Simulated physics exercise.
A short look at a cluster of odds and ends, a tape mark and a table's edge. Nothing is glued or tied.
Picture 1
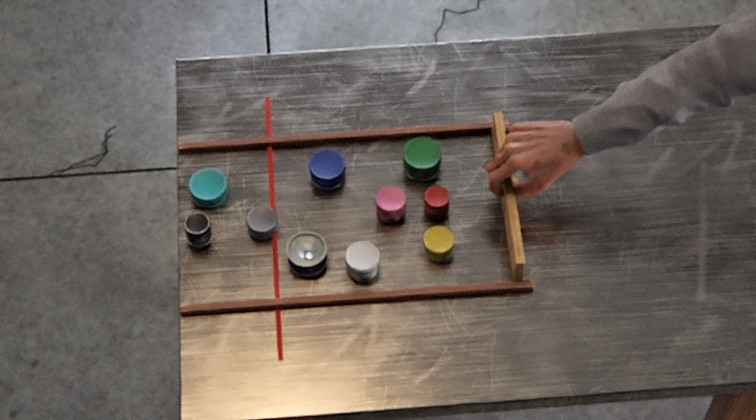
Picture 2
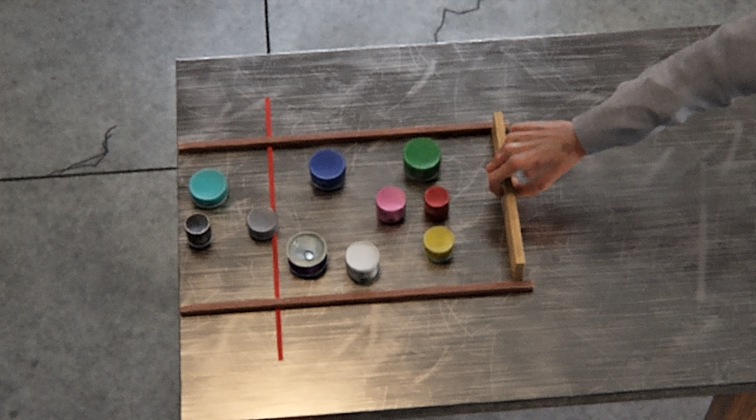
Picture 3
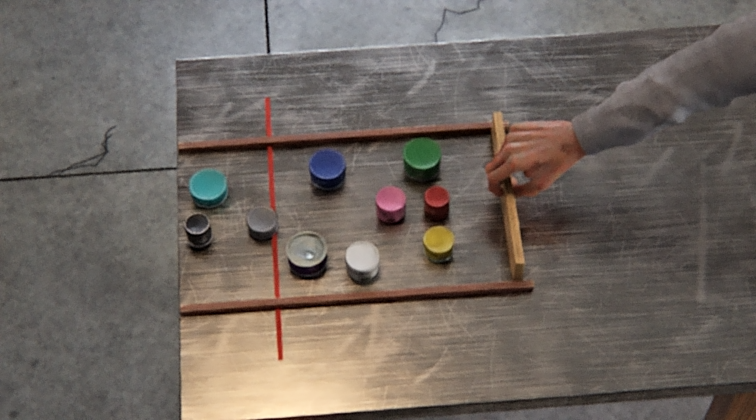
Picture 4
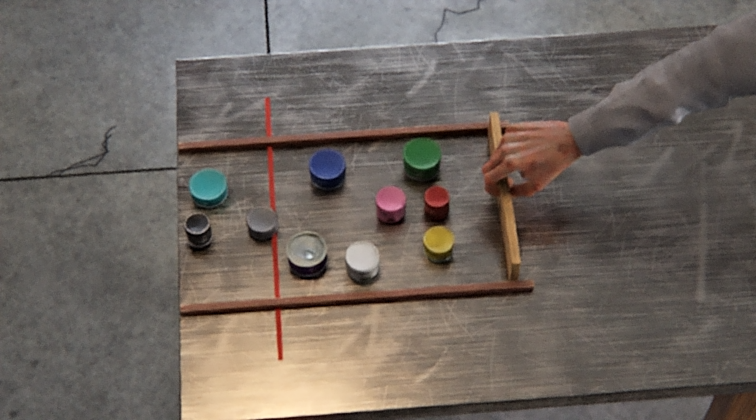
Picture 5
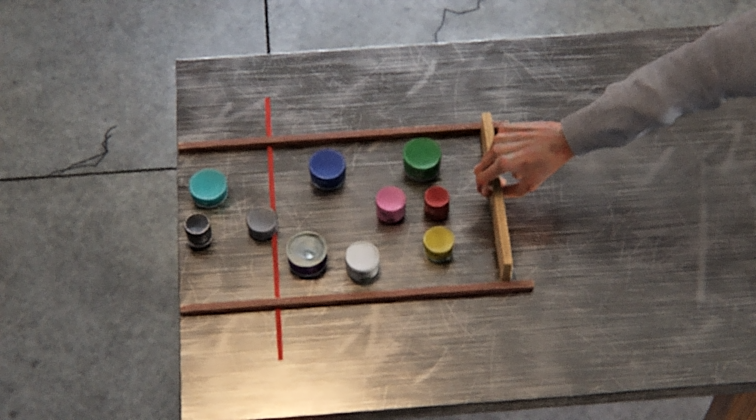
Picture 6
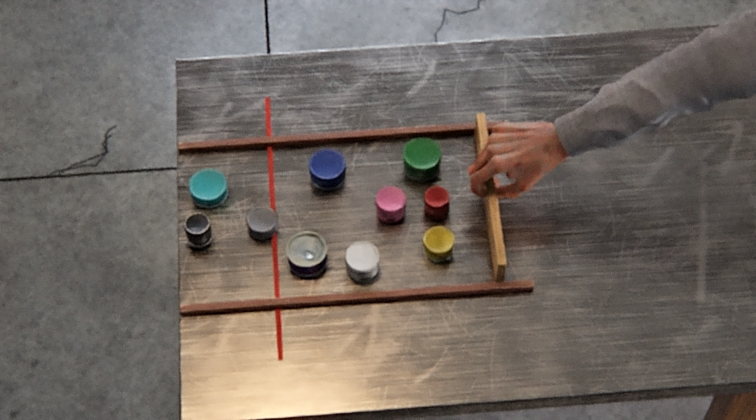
A hand slides a wooden board slightly left toward colourful tins on a table.
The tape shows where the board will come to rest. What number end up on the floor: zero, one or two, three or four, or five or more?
The number that fall off is zero.
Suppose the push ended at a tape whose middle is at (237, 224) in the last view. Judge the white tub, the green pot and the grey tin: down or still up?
The white tub does not fall, the green pot holds on, the grey tin is kept.
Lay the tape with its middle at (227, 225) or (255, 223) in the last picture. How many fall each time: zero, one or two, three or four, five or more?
For each place: 3 or 4; either one or two.
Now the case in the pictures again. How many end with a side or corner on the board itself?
It touches 4.
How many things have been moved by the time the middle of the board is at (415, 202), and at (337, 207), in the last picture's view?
At the one place 4, at the other 7.
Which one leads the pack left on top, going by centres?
The turquoise tin ends nearest.
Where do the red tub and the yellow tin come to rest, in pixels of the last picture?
First (261, 212), then (260, 255).
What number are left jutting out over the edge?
It comes to 1.
A little later, none off yet; black tin at rest near (198, 230); turquoise tin at rest near (209, 188); grey tin at rest near (263, 223).
When it is over, the number that fall off is zero.
